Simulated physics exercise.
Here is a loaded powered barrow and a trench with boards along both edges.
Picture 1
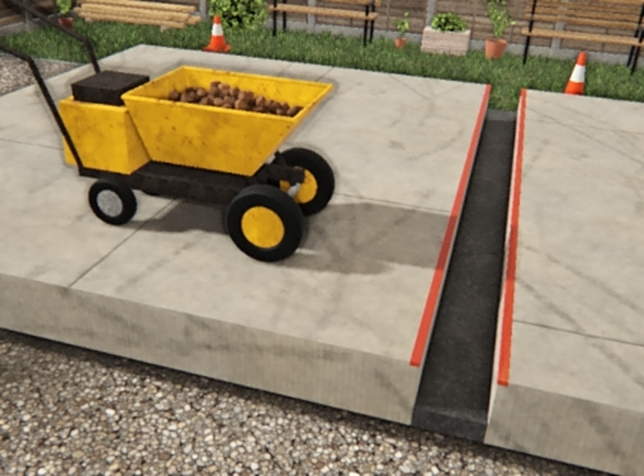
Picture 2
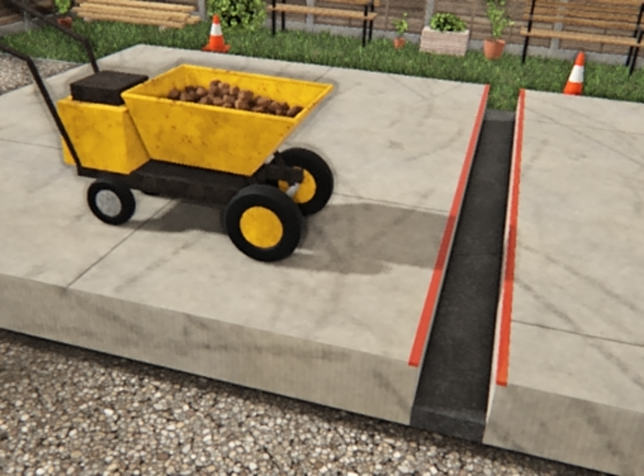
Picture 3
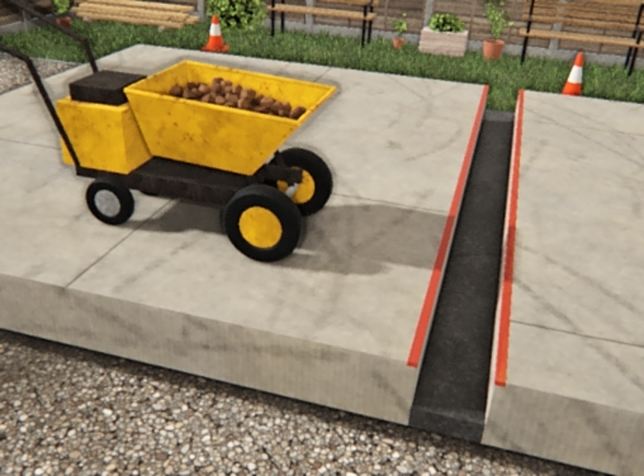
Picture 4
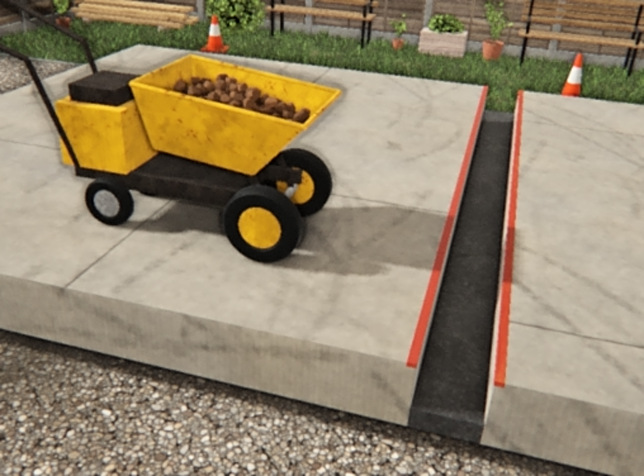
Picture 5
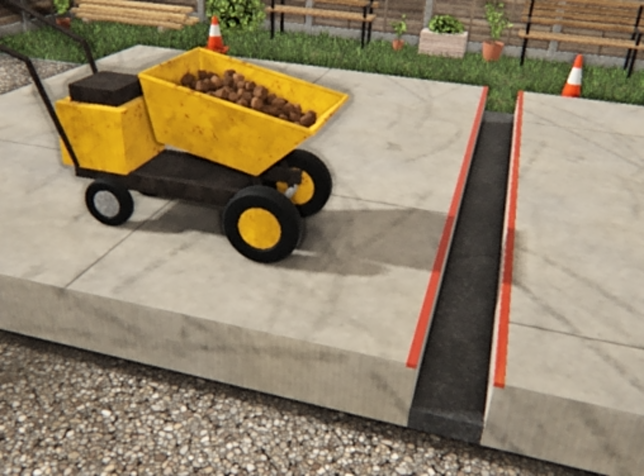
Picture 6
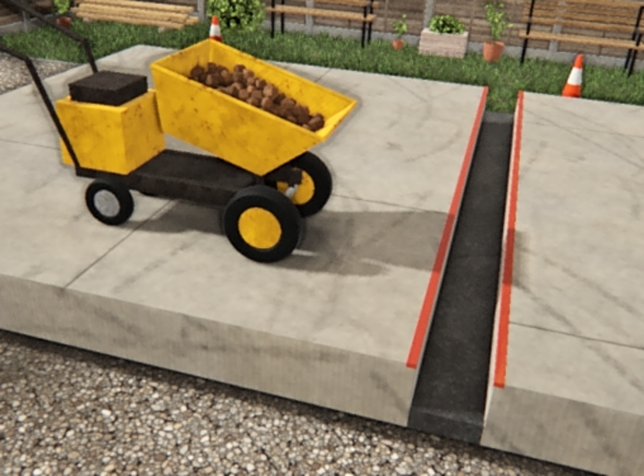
On a pale concrete slab beside gravel, a yellow powered barrow loaded with brown clods stands to the left of a dark trench edged with red boards. The skip sits level at first, then its back end rises and it tilts gradually toward the right, while the wheels stay in place.
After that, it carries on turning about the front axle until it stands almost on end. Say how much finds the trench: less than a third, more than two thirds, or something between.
One third to two-thirds.
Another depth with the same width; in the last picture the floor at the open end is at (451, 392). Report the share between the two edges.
It works out to some 50 percent.
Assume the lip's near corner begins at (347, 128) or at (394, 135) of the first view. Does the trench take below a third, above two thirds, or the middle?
At the first stop the answer is beyond two thirds, and at the second it is in the middle band.
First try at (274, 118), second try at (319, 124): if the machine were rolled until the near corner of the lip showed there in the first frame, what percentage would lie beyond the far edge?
Result: Try 1 = 0 %, try 2 = 0 %.
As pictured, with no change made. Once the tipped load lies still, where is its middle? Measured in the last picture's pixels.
Near (454, 294).
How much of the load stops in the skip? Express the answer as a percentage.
Roughly 10 percent.
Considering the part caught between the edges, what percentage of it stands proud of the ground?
I'd estimate around 0 %.
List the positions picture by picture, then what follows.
The first frame shows lip of the skip near (295, 121), level; top of the load near (222, 108), clay clods; first edge of the trench near (427, 318); far edge near (507, 334), the trench over half as wide as the skip, and about as deep as wide.
The second frame shows lip of the skip near (295, 122), level; top of the load near (222, 107).
The third frame shows lip of the skip near (298, 124), tipped barely; top of the load near (224, 106).
The fourth frame shows lip of the skip near (304, 127), tipped a little; top of the load near (222, 98).
The fifth frame shows lip of the skip near (313, 133), tipped a little; top of the load near (229, 94).
The sixth frame shows lip of the skip near (323, 140), tipped clearly; top of the load near (223, 92); first edge of the trench near (423, 320); far edge near (503, 336).
Shortly afterwards, skip tipped steeply; the whole lot in the skip.
Next, skip tipped right over; near two thirds in the skip; near a quarter short of the trench; only a few in or heaped over the trench; only a few falling.
Some moments later, skip tipped right over; near a quarter in the skip; near a third short of the trench; near half in or heaped over the trench; only a few beyond it.
In the end, skip tipped right over; a little in the skip; near a third short of the trench; near half in or heaped over the trench; only a few beyond it.
